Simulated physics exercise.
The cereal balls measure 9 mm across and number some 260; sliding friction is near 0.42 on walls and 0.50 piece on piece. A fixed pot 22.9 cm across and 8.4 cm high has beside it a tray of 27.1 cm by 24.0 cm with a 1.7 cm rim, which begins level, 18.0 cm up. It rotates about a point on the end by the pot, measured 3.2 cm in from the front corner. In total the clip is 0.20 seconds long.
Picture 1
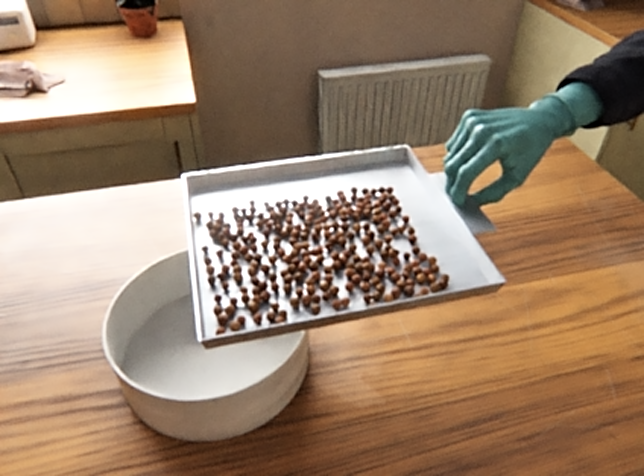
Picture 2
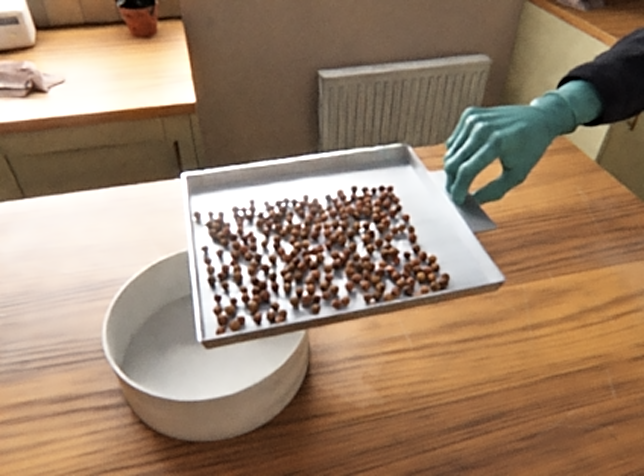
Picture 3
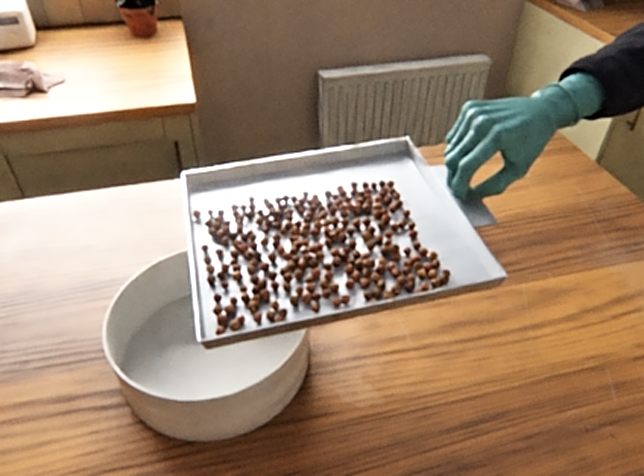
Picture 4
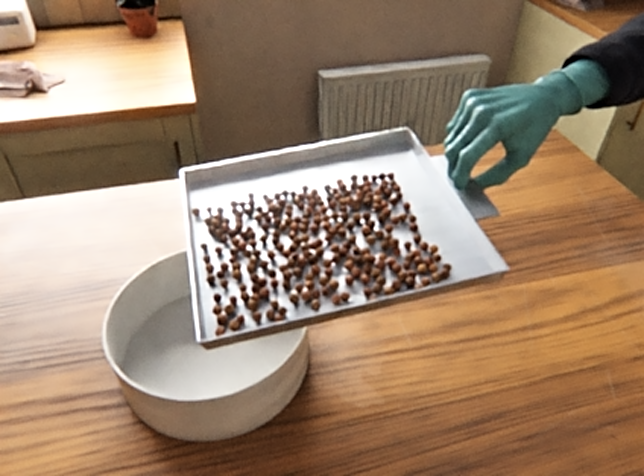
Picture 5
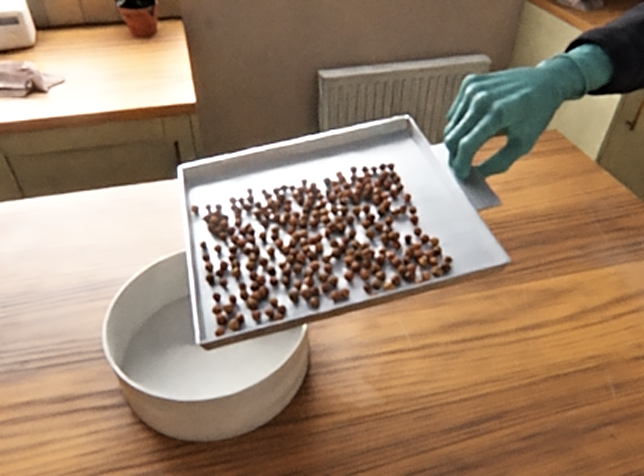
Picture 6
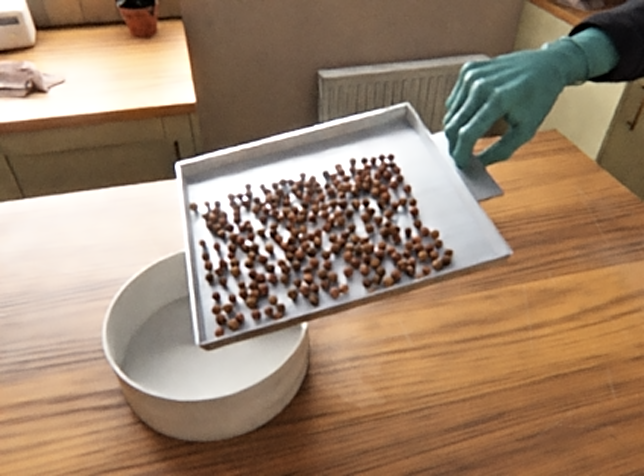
A gloved hand slowly raises the right side of a tray of small brown balls.
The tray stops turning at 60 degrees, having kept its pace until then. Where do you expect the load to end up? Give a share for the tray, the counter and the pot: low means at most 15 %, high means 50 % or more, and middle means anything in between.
Shares: Tray high, counter low, pot low.
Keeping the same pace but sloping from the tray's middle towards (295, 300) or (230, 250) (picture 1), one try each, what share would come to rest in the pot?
Estimate: Some 0 % and some 0 % respectively.
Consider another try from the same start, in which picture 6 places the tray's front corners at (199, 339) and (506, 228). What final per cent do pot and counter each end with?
Pot: 5, counter: 5.
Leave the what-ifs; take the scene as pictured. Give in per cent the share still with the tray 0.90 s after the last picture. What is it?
About 95 per cent.
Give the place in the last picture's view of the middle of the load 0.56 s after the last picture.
By then the middle of the load sits around (233, 245).
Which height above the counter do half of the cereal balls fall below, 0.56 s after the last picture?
The halfway mark is near 24 cm.
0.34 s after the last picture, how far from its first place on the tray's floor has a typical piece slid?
Some 4 cm.
Then, 0.34 s after the last picture, tilt 35 degrees; the tray holds 100 %, the pot 0 %.
Then, 0.56 s after the last picture, tilt 51 degrees; the tray holds 100 %, the pot 0 %.
Then, 0.90 s after the last picture, tilt 60 degrees; the tray holds 95 %, the pot 0 %.
In the end, tray 95 %, counter 5 %, pot 0 %.
